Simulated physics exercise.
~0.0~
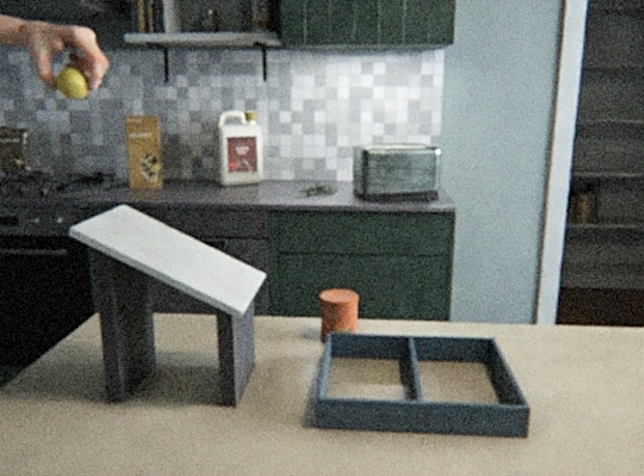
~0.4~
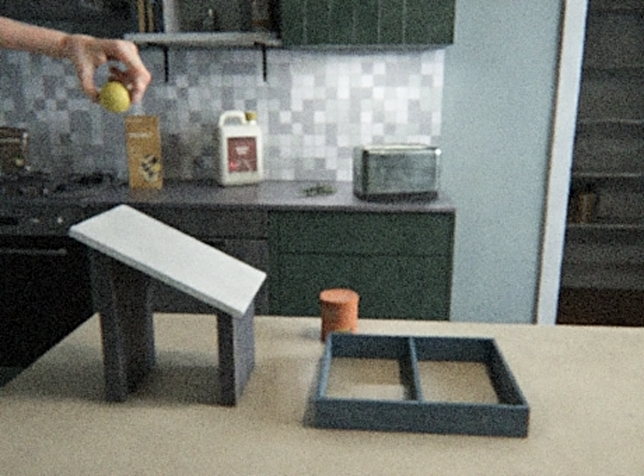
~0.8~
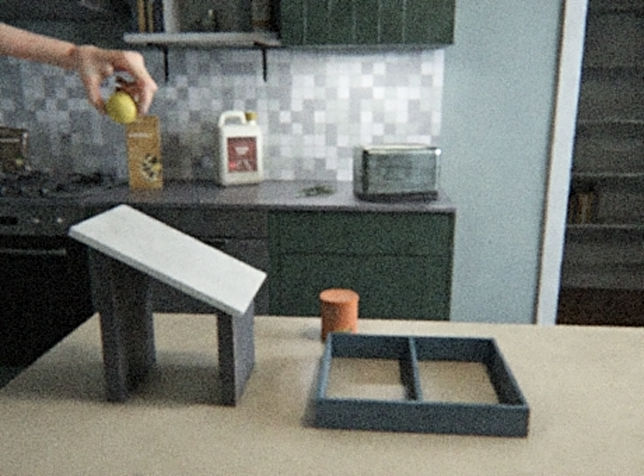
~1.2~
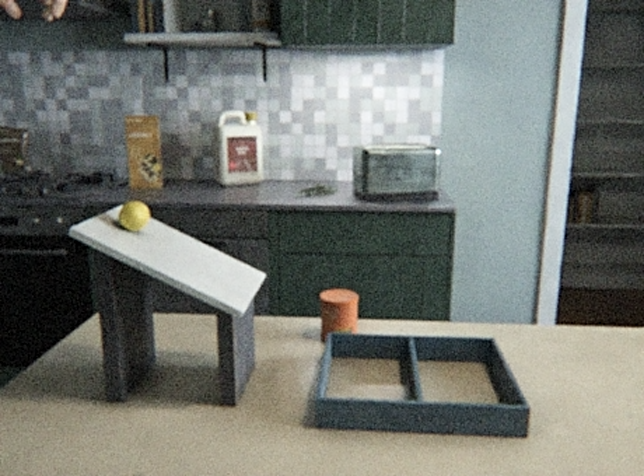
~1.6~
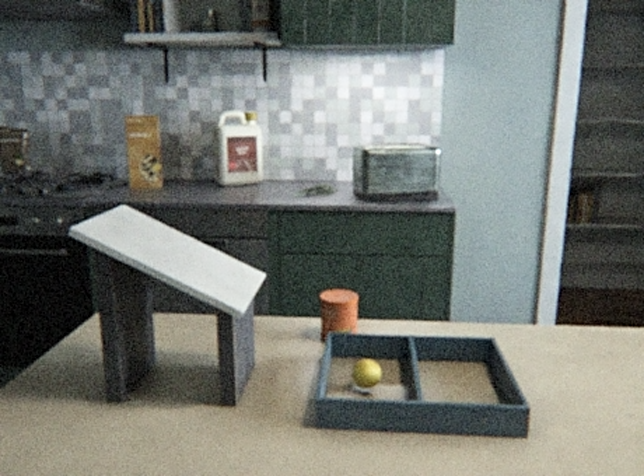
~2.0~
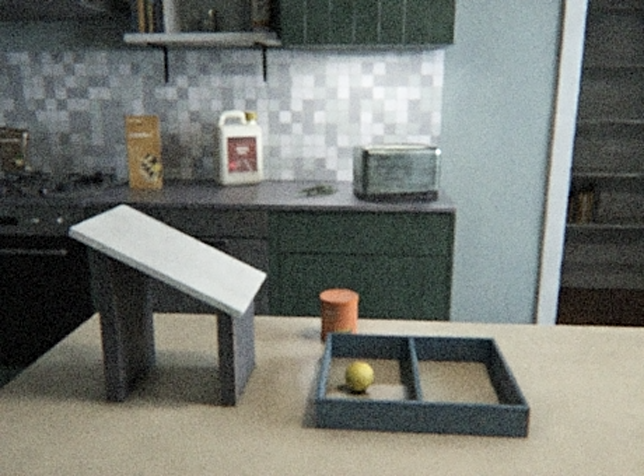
Yellow lemon released by a hand above a sloping white board, landing on it and ending up in the tray's nearer bay.
